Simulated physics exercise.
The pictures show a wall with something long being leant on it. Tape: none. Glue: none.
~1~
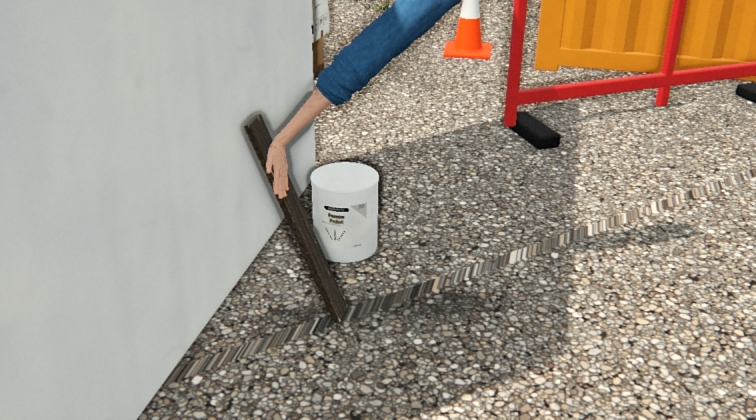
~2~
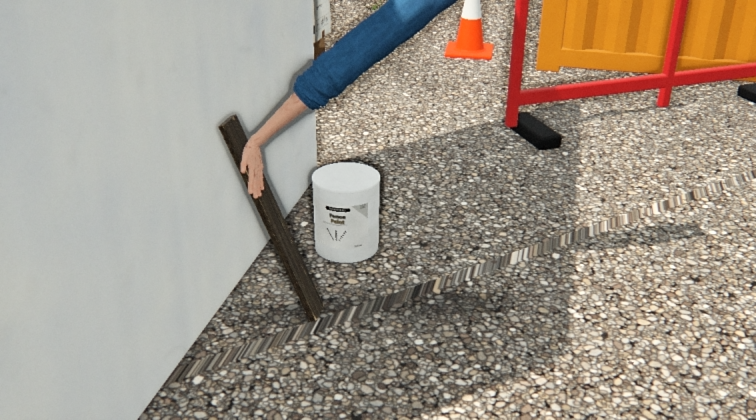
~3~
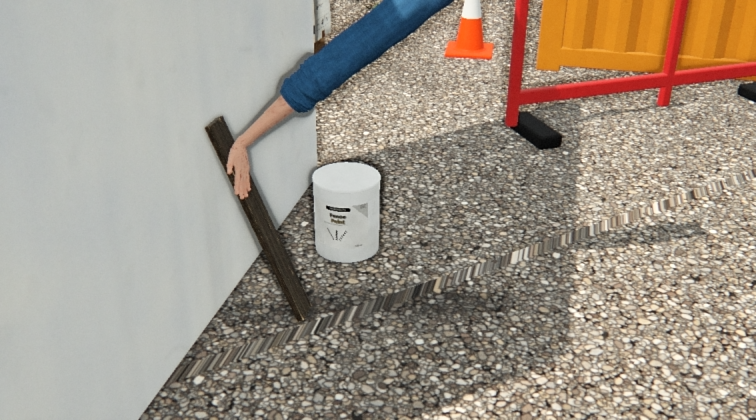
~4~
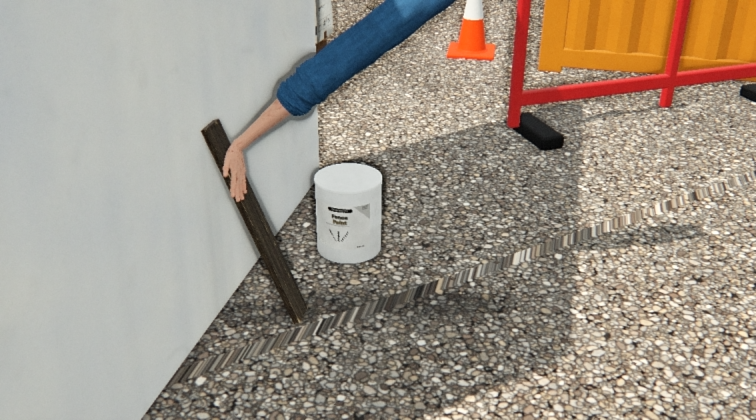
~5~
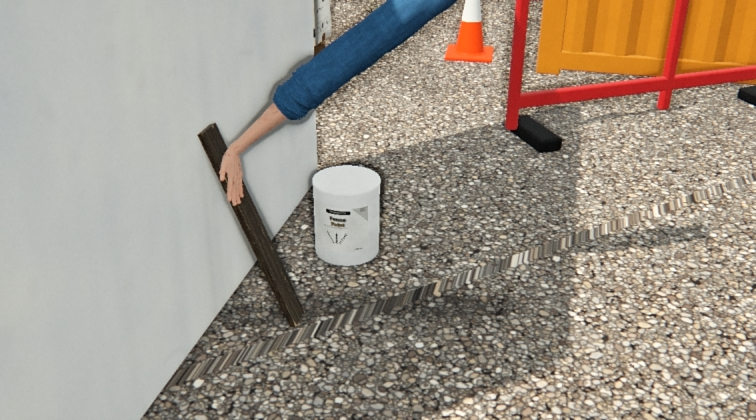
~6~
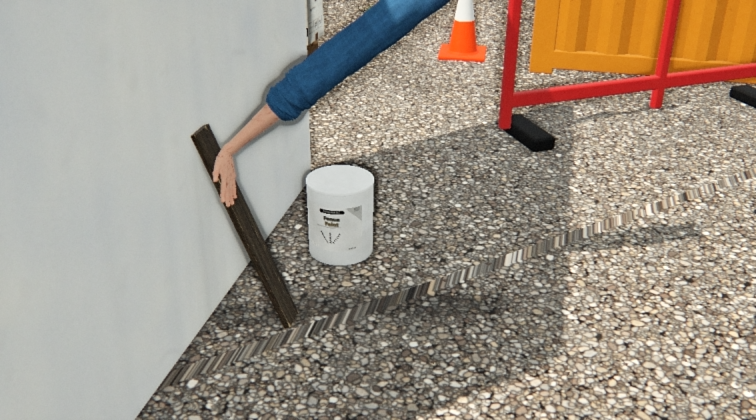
An arm in a blue sleeve reaches in from the top over pebbled ground, seen from above, its hand on a dark plank beside a pale wall at left. A white pail stands right of the plank, with an orange and white cone, a red barrier and a yellow panel behind. The hand shifts the plank leftward, quickly then slightly, and the view moves a little late on.
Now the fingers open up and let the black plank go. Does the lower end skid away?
No, it stays.
Then, 0.20 s on from there, no change.
Then, 0.50 s on from there, black plank resting near (248, 230).
In the end, both unmoved. At the end, from the last picture's camera, black plank near (248, 230). The plank remains leaning.
